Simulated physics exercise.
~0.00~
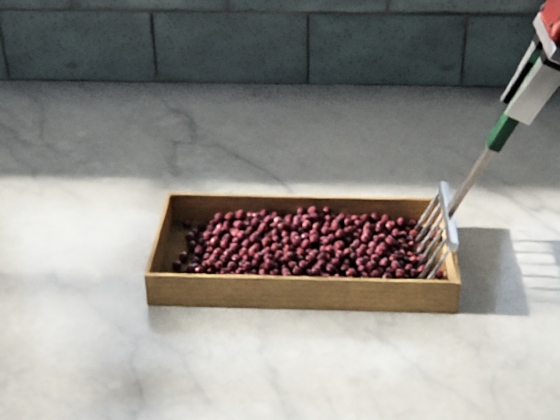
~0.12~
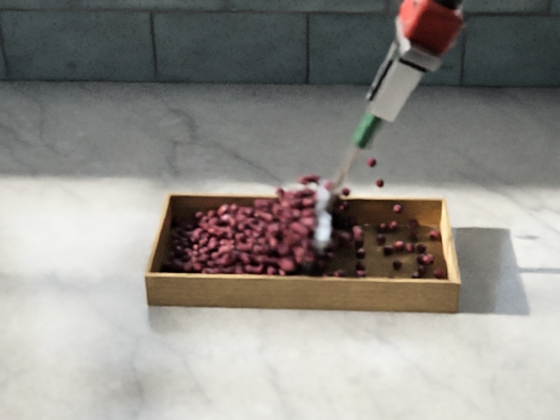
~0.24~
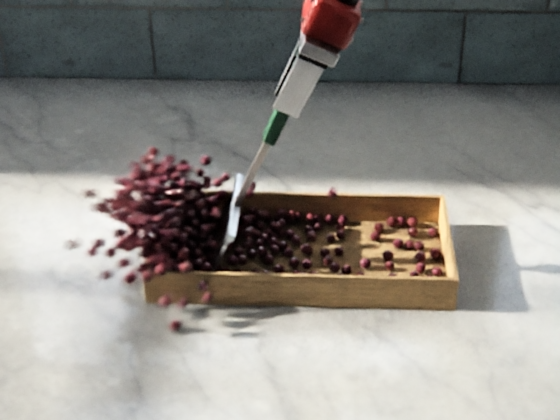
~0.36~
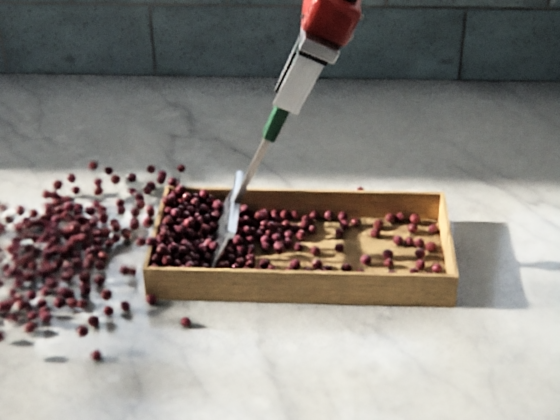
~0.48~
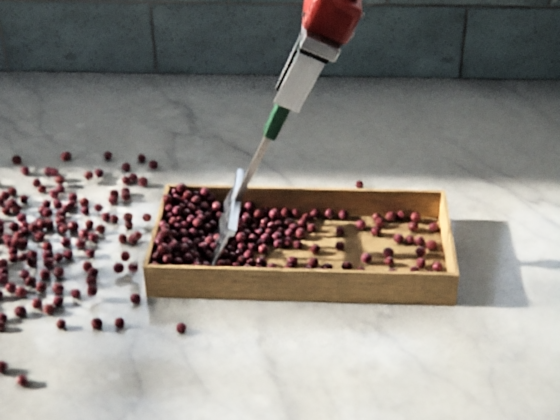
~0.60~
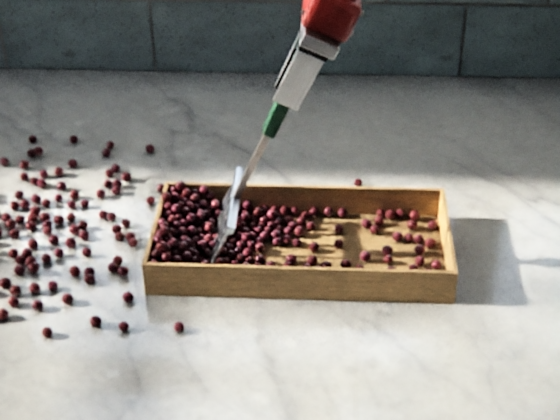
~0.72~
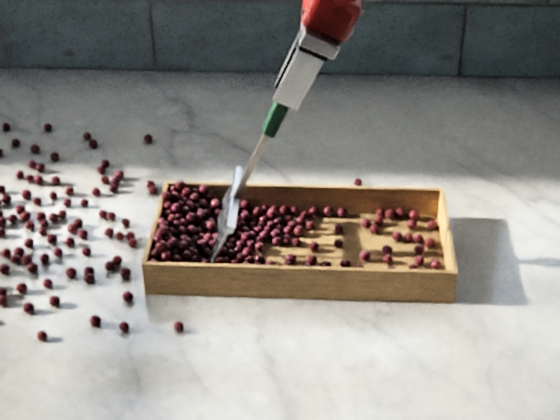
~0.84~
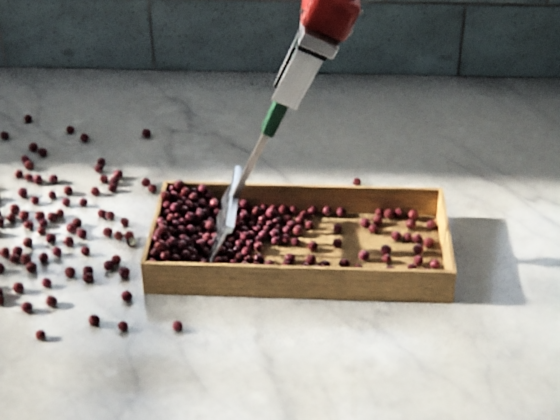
On a pale marble tabletop backed by grey-green tiles, seen from slightly above, a shallow wooden trough holds a layer of dark red beads. A silvery comb on a red, white and green robotic tool stands at its right end. The comb sweeps quickly left through the beads, piling them up and leaving a few scattered behind it. It stops short of the left wall while a burst of beads flies over that end and spills across the table. The scattered beads roll and settle to the left, while the comb rests among those still in the trough.
